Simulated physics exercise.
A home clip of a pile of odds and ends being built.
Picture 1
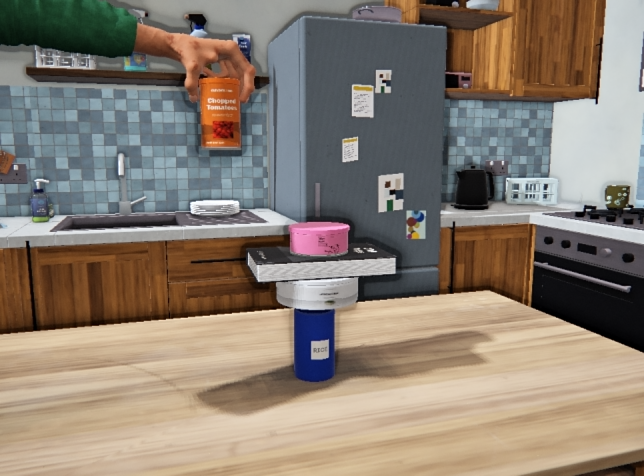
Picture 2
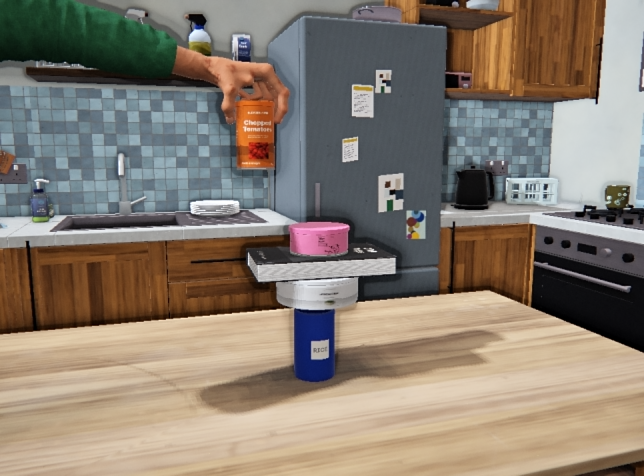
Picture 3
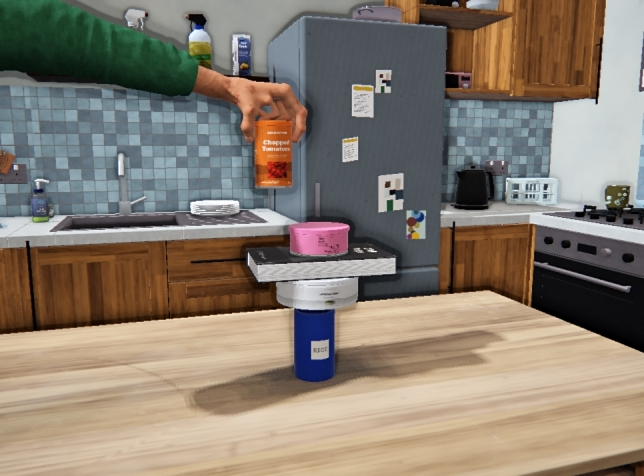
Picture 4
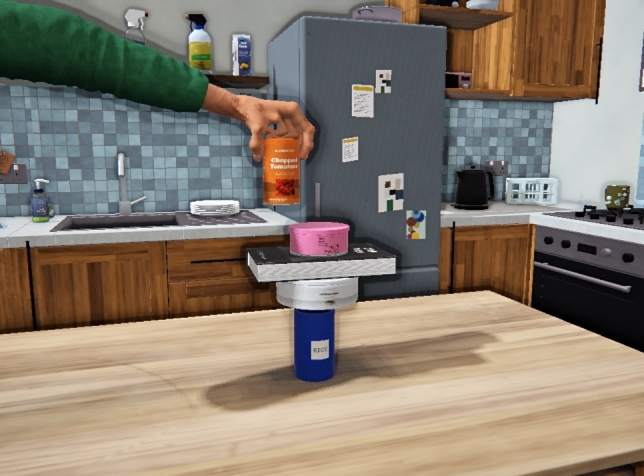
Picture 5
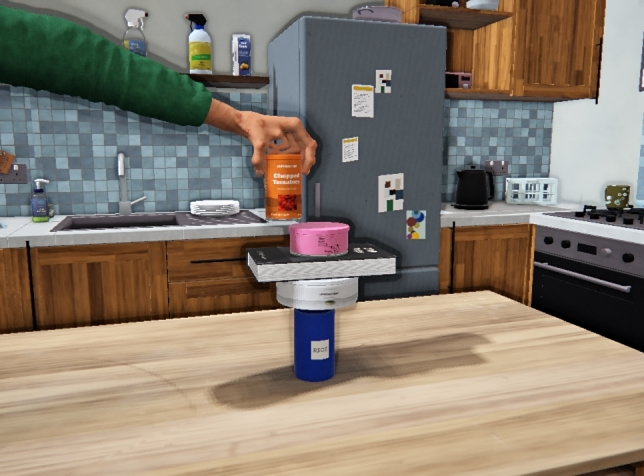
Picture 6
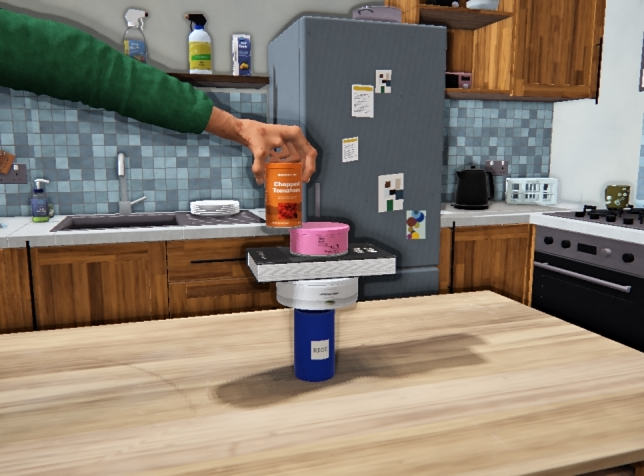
A hand in a green sleeve carried an orange tin rightward and down over a kitchen table, then set it on the pink tub topping a small pile above a blue jar, still gripping it.
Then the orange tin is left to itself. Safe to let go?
In the end the pile comes apart.
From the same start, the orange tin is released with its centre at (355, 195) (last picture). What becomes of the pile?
Then it gives way.
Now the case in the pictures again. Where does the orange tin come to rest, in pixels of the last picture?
Around (156, 374).
Then, 0.50 s later than the last frame, orange tin now fallen.
Then, 0.60 s later than the last frame, things are still on the move.
When it is over, fallen, orange tin; the other 4 as before. End places, in pixels of the last picture, orange tin near (157, 374). The pile gives way.
